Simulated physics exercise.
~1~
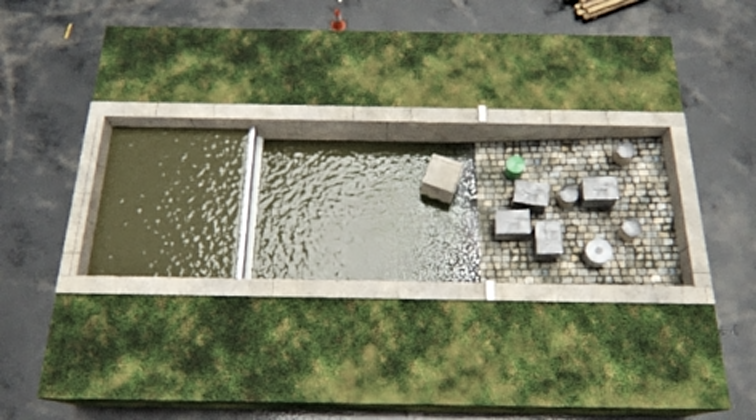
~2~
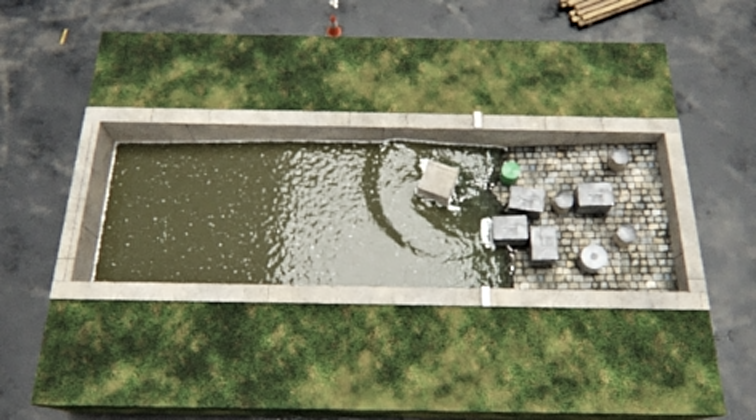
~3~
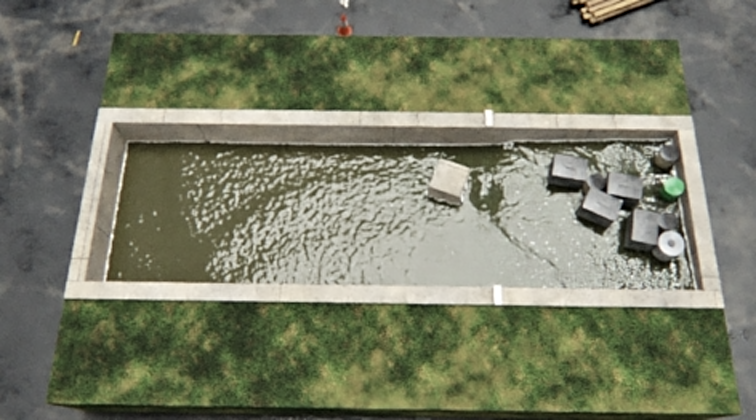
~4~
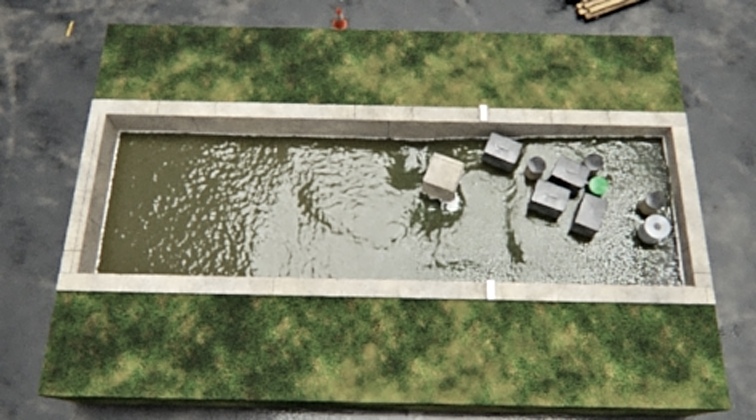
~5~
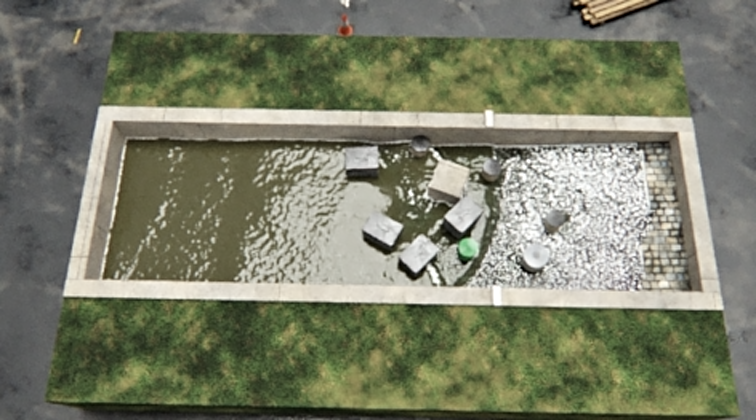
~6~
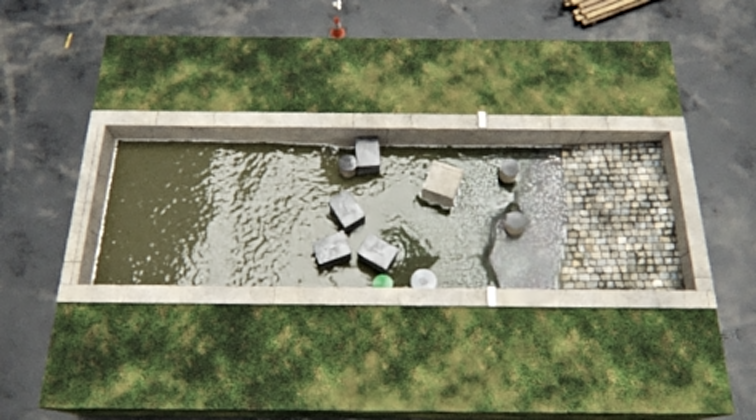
A long stone-walled basin between two strips of grass is seen from above, with murky water on the left and a cobbled ramp on the right. A pale block sits in the water, while grey square tubs, round grey pails and one green pail rest on the cobbles. The barrier across the left part disappears and a wave runs right, flooding the ramp and carrying the loose things toward the far end. The water then draws back left, taking them with it past the pale block. Finally most float in the pool, the green pail near the lower wall, and cobbles lie bare again.
